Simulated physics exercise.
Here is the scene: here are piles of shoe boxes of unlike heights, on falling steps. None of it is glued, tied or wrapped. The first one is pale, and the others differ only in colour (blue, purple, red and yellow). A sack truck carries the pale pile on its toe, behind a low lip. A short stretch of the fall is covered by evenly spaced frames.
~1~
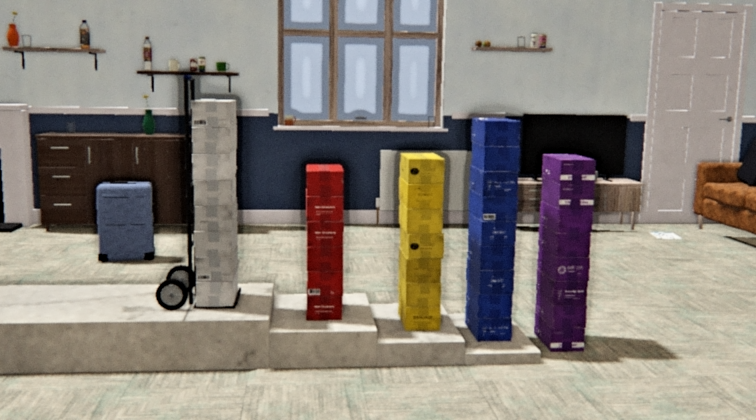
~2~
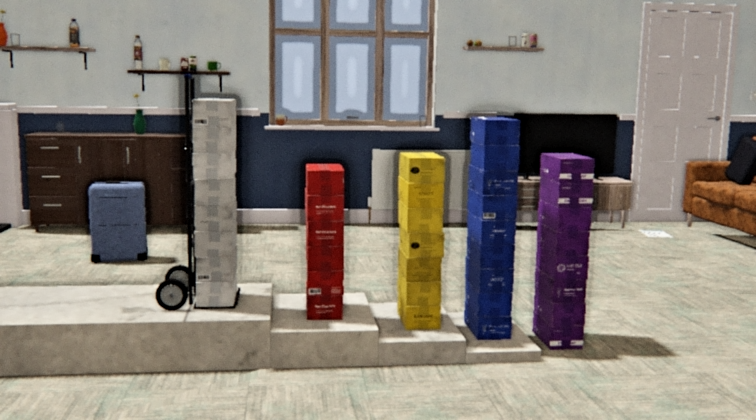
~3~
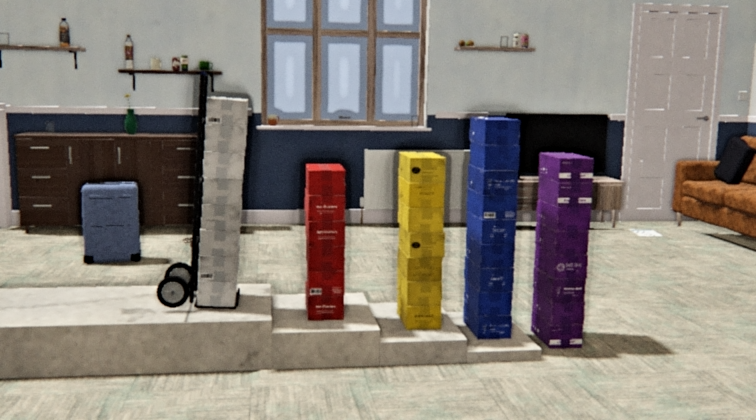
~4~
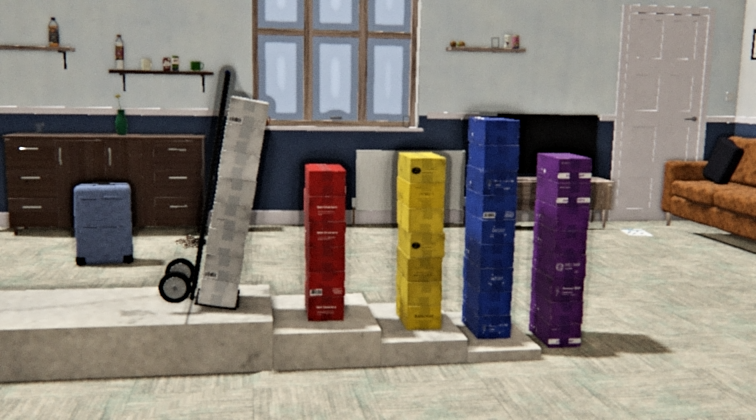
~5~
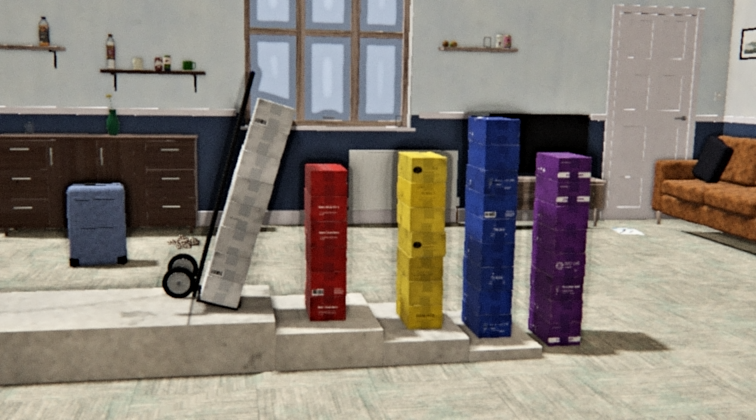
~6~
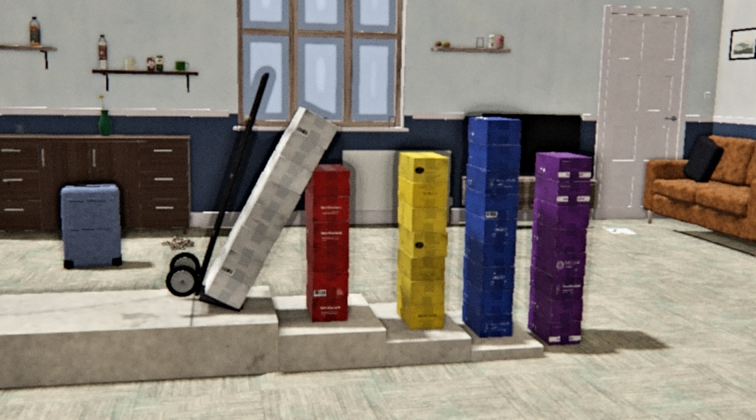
In a living room, a hand truck holding a tall white stack of boxes tilted slowly to the right until the stack leaned well over, while the red, yellow, blue and purple stacks stayed upright.
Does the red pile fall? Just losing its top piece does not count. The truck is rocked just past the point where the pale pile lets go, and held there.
Yes. Comes apart.
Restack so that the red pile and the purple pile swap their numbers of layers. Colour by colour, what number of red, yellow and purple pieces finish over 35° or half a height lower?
Red 7, yellow 6, purple 5.
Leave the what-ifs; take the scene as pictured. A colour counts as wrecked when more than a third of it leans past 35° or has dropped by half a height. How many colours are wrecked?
Going colour by colour, I get 4.
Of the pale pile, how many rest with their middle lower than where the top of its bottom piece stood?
Pale pieces: 3.
Soon, 8 of the pale pile down; none of the 6 red boxes down (0 of 30 in all colours); top red box tipped clearly, half its height lower; top yellow box displaced half its height.
A while on, 8 of the pale pile down; 5 of the 6 red boxes down (5 of 30 in all colours); top red box about its own height lower; top yellow box tipped a little.
Towards the end, 8 of the pale pile down; 5 of the 6 red boxes down (22 of 30 in all colours); top red box tipped well over, some three heights lower; top purple box tipped well over, about its own height lower.
Then, 8 of the pale pile down; 5 of the 6 red boxes down (26 of 30 in all colours); top red box tipped steeply, some five heights lower; top purple box on its side.
Finally, 7 of the pale pile down; 5 of the 6 red boxes down (26 of 30 in all colours); top red box tipped steeply, some five heights lower; top purple box upside down. Seen by the last camera, middles, top red box near (449, 285).
